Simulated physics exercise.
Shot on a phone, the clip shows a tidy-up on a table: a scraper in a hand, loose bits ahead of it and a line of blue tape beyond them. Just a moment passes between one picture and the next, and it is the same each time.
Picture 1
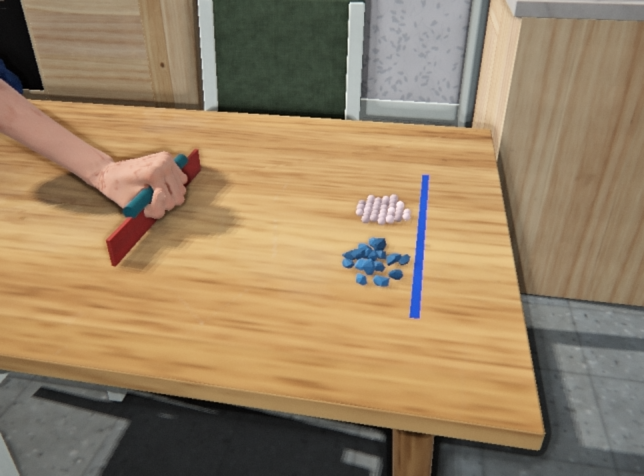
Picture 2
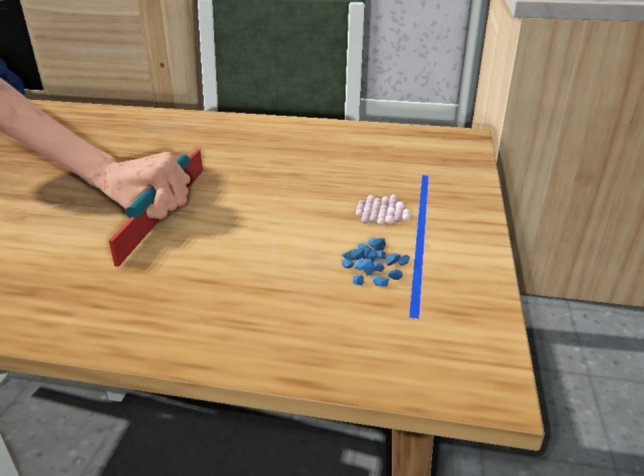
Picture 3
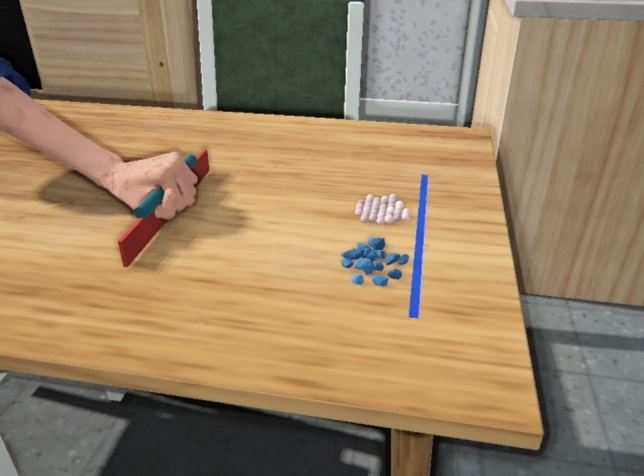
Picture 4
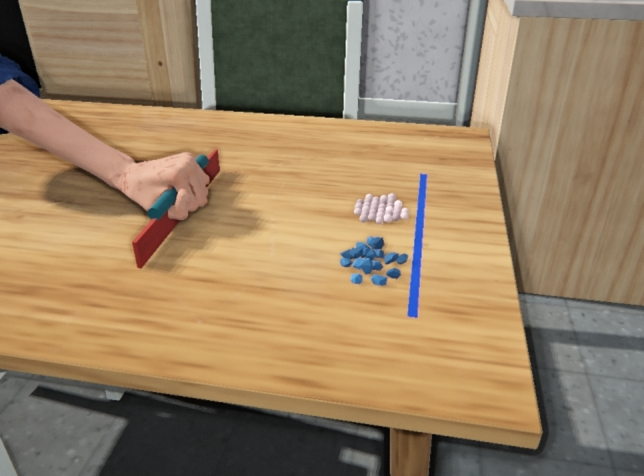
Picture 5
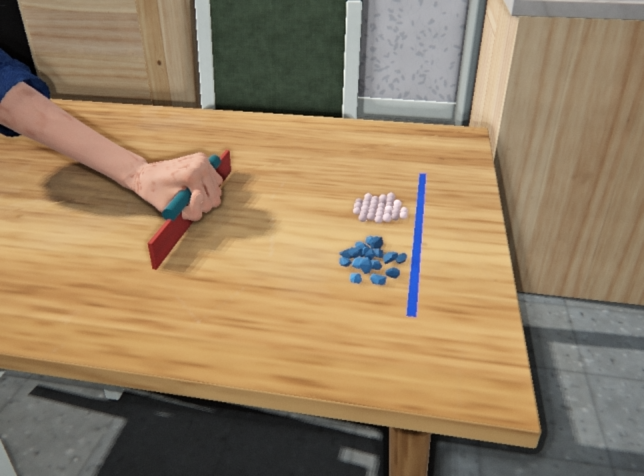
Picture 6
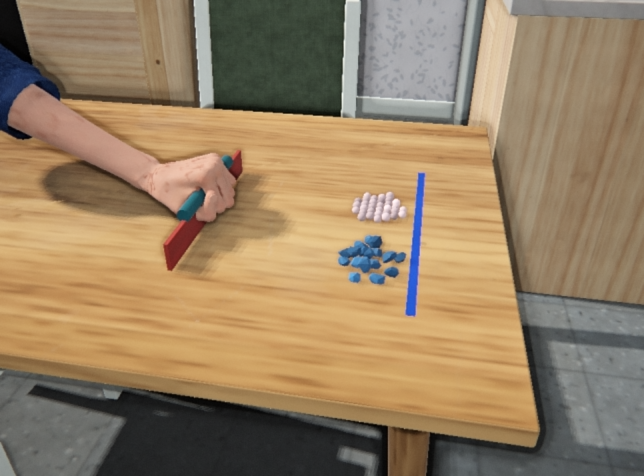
A hand reaching in from the left grips a red scraper with a teal handle on a light wooden table, seen from above at an angle, with grey floor below. To the right lie pale pink sugar pearls, with blue stones nearer the viewer, and a strip of blue tape beyond both. The scraper rests at first, then the hand slides it slowly a short way right, while the pieces stay put and the view barely shifts.
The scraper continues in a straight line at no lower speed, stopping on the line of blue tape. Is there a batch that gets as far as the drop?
Front batch - no, it stays on top; back batch - yes, some goes over.
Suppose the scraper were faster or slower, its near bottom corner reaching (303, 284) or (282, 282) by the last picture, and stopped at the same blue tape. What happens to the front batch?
With the first corner spot it partly goes over, while with the second it partly goes over.
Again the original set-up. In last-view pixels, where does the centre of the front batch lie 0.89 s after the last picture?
(443, 266).
Then, 0.43 s later than the last frame, scraper still moving, near (317, 200); front batch all on the table, its front near (401, 258); back batch all on the table, its front near (403, 210).
Then, 0.89 s later than the last frame, scraper stopped at the blue tape; front batch all on the table, its front near (465, 269); back batch all on the table, its front near (465, 209).
Then, 1.17 s later than the last frame, scraper stopped at the blue tape; front batch all on the table, its front near (465, 269); back batch just a few over the edge.
When it is over, scraper stopped at the blue tape; front batch all on the table, its front near (465, 269); back batch every one over the edge.
